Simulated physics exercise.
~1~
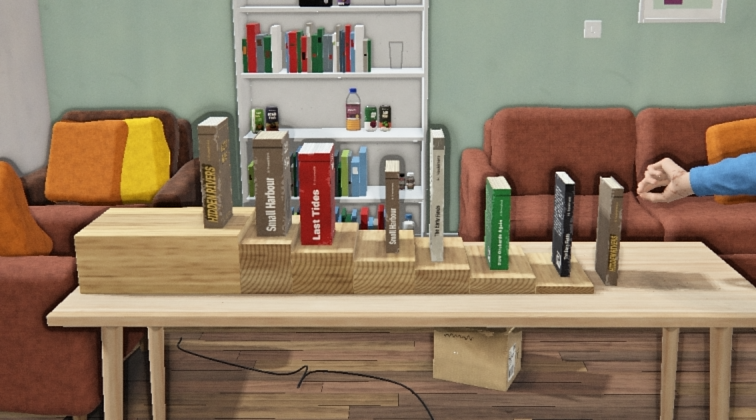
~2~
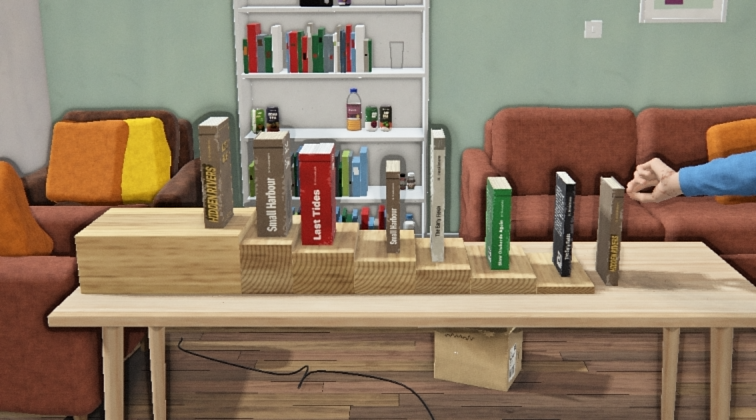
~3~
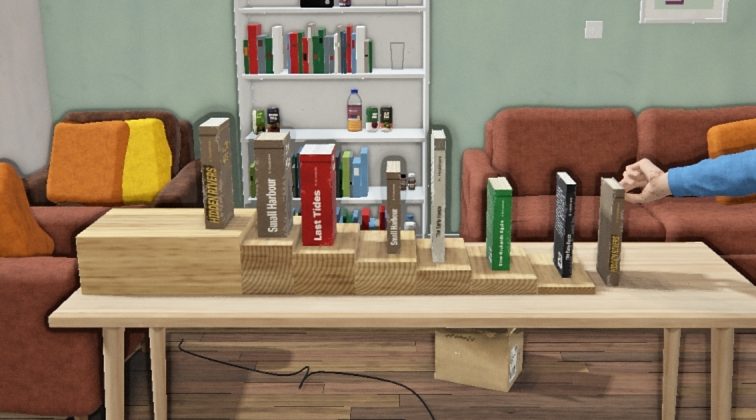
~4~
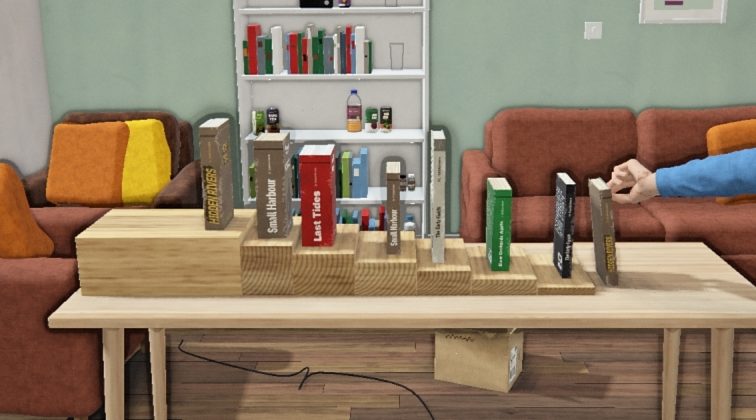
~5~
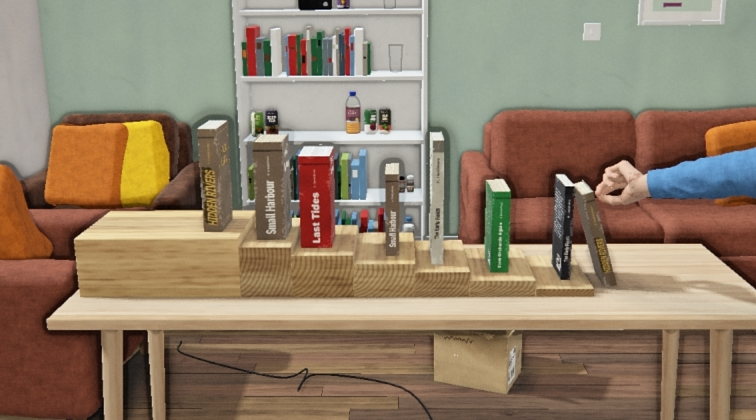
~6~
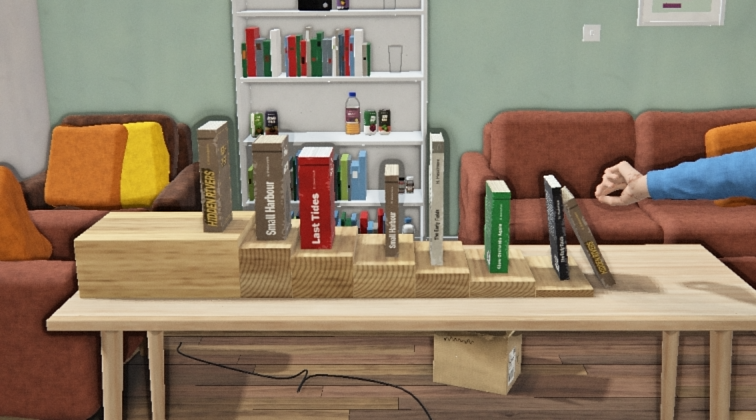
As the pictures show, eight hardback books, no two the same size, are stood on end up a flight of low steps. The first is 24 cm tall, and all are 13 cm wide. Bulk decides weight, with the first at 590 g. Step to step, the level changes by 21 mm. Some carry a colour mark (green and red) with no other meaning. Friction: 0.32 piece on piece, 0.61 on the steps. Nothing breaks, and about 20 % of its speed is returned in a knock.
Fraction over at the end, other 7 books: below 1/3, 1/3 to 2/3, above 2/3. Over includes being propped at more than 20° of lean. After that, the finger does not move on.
The knocked-over part will lie between one third and two thirds.
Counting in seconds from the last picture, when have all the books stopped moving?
That happens at roughly 1.0 seconds.
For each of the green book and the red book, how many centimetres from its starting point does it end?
Well, the green finishes about 10 cm from where it began, while the red finishes about 0 cm from its start.
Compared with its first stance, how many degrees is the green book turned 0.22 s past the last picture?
Something like 20°, more or less.
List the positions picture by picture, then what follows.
In the first frame (each place is the centre of the face we see best), finger (646, 189) 58 mm from the first book; red book (315, 200); green book (500, 230); the others all in place.
Finger (635, 189) 30 mm from the first book; red book (316, 200), in the second frame.
Finger 2 mm from the first book; red book (316, 201), in the third frame.
Finger (613, 190) pushing; red book (316, 201); the others all in place, in the fourth frame.
Finger (604, 192) stopped; red book (315, 203); the others all in place, in the fifth frame.
Finger (604, 193) stopped; red book (315, 204); green book (500, 233); steepest lean 8°, the book at (561, 235); one has shifted, in the sixth frame.
Then, 0.22 s later than the last frame, 1 of the 7 other books over; green book tilted 18°.
Then, 0.50 s later than the last frame, 4 of the 7 other books over; green book tilted 61°.
When it is over, 4 of the 7 other books over; green book tilted 68°; red book tilted 14°. That is 57 per cent. Three left standing. In pixels of the last frame, middles, green book near (454, 243), red book near (301, 195).
